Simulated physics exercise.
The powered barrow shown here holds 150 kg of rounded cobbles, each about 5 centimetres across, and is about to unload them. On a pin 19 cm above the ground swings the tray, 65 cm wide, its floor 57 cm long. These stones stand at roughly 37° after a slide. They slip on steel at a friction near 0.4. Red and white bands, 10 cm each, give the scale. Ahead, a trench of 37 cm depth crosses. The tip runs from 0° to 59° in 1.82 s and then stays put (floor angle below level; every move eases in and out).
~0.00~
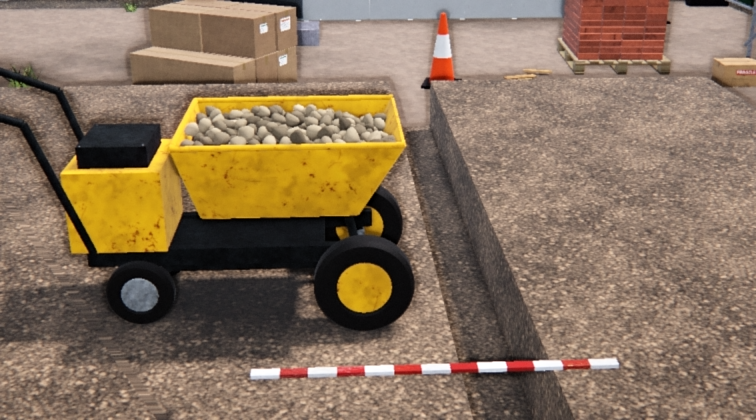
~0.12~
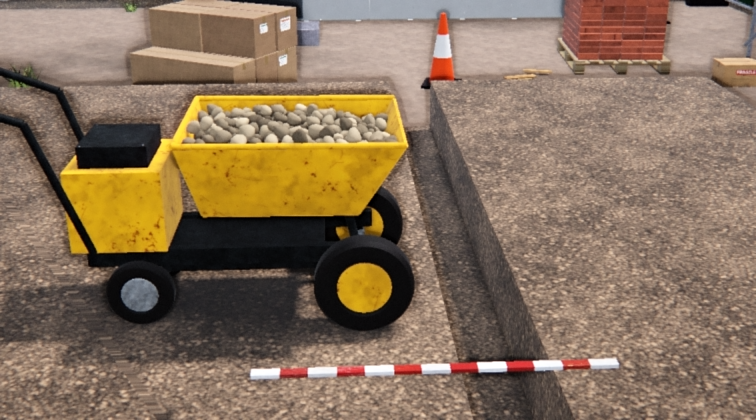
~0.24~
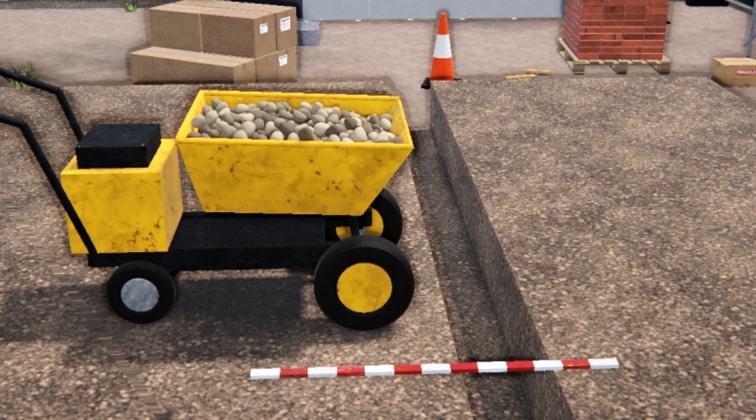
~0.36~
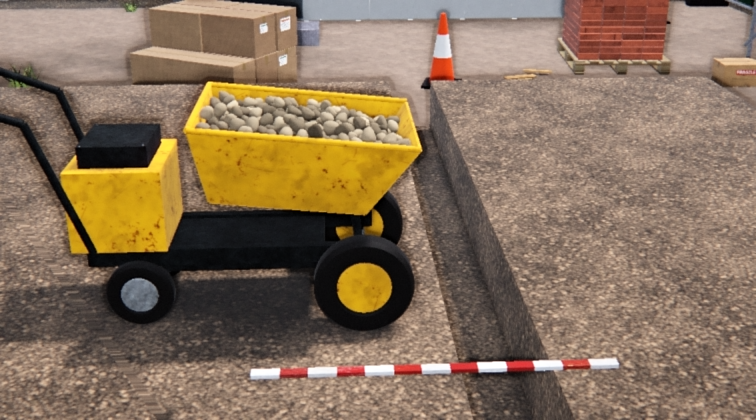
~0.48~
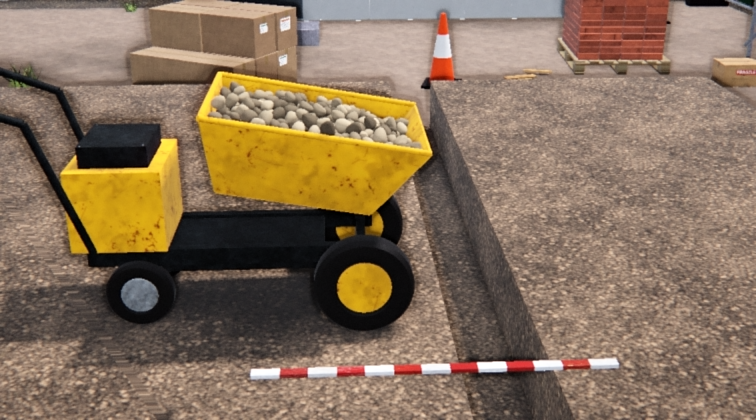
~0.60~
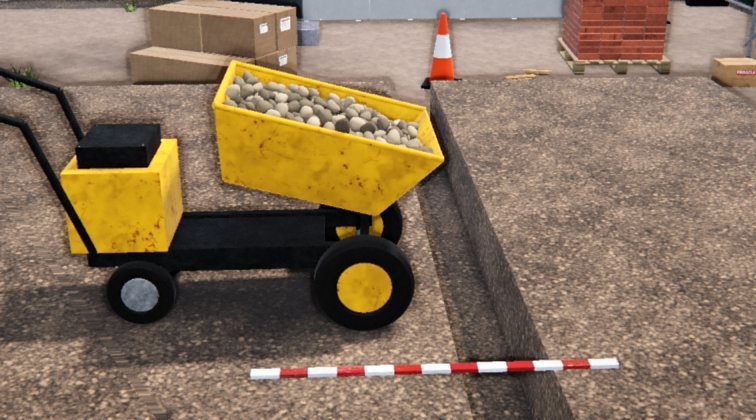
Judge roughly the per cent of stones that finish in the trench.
An estimated 21 per cent finish in the trench.
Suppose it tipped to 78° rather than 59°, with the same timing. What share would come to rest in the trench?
Roughly 40 percent.
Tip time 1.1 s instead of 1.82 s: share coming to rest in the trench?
My guess is near 20 percent.
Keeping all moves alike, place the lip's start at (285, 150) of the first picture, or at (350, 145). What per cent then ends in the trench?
35 and 50 %.
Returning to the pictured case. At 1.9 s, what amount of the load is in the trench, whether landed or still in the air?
About 5%.
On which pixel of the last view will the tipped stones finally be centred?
Their middle is at about (541, 287).
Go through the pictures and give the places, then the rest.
The tray is at 0°, its lip at (404, 145); the top of the load is at (296, 118), in the first frame.
The tray is at 1°, its lip at (406, 146); the top of the load is at (292, 117); the stones move at 0.1 m/s on average, in the second frame.
The tray is at 3°, its lip at (412, 147); the top of the load is at (289, 114); the stones move at 0.2 m/s on average, in the third frame.
Lip at (421, 150), floor tilted 6°, highest stones at (260, 106); the stones move at 0.3 m/s on average, in the fourth frame.
Lip at (431, 154), floor tilted 10°, highest stones at (252, 98); the stones move at 0.4 m/s on average, in the fifth frame.
The tray is at 15°, its lip at (443, 160); the top of the load is at (258, 90); the stones move at 0.4 m/s on average, in the sixth frame.
After 1.4 s the floor is at 50°; 100 % in the tray; the foremost stones are at (492, 185).
After 1.9 s the floor is at 59°; 82 % in the tray, 4 % in the trench, 14 % past the trench; the foremost stones are at (604, 295).
After 2.3 s the floor is at 59°; 66 % in the tray, 7 % in the trench, 26 % past the trench; the foremost stones are at (668, 275).
After 4.2 s the floor is at 59°; 51 % in the tray, 21 % in the trench, 28 % past the trench; the foremost stones are at (696, 260).
